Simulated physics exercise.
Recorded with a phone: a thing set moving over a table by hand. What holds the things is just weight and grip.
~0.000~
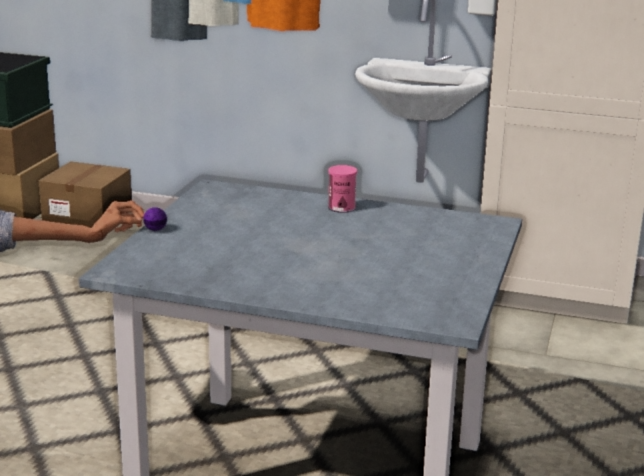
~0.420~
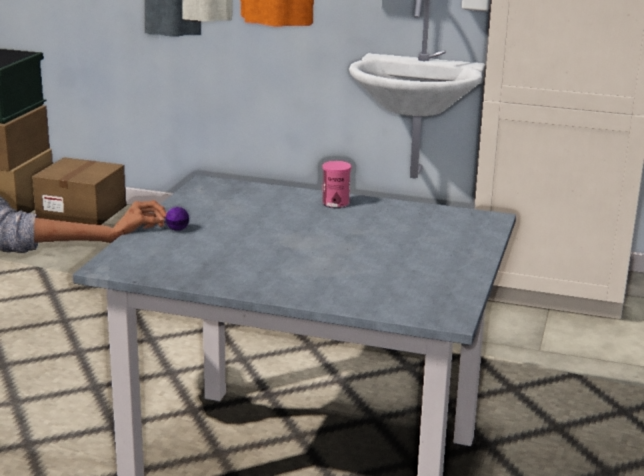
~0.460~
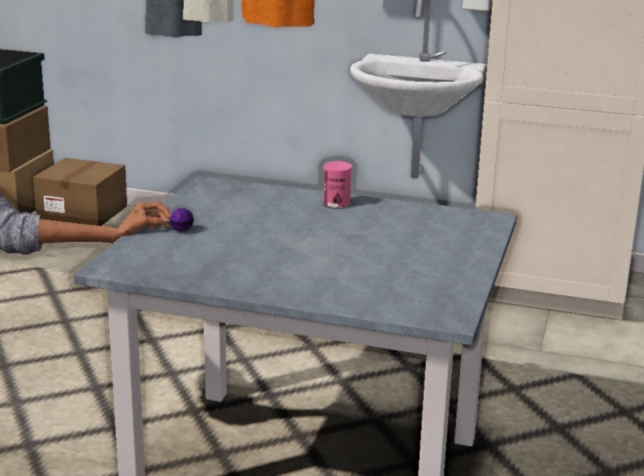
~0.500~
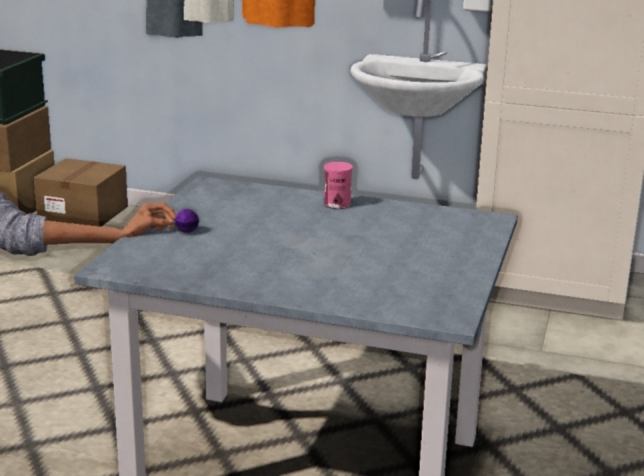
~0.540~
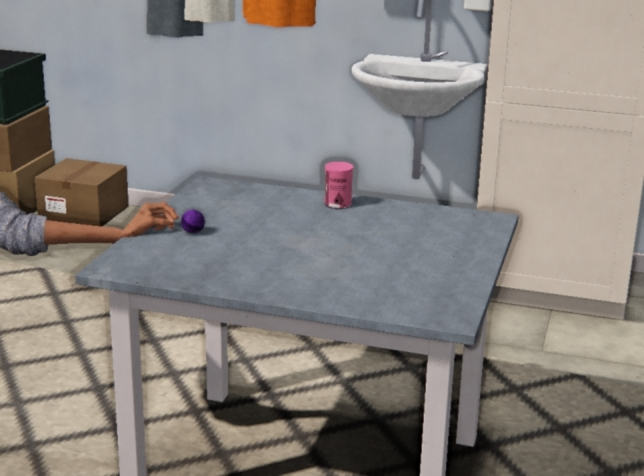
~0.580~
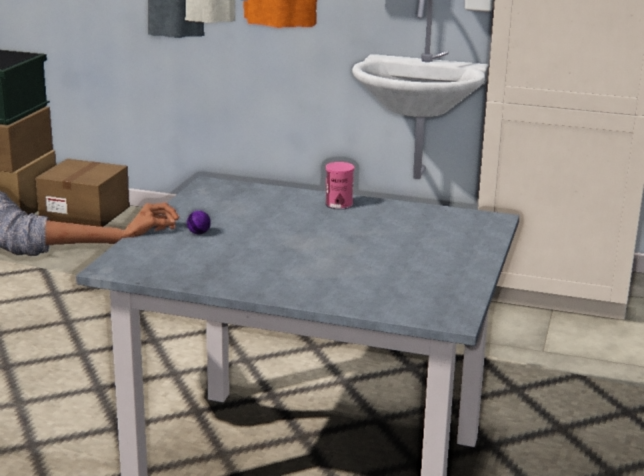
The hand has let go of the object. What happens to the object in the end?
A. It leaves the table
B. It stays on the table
It stays on the table (B).
Around 0.68 s, purple ball displaced about its own width near (209, 224).
Around 0.88 s, purple ball displaced about its own width near (223, 226).
Finally (1.4 s), moved from the start, purple ball. Final places as the last picture's camera would see them, purple ball near (229, 227).
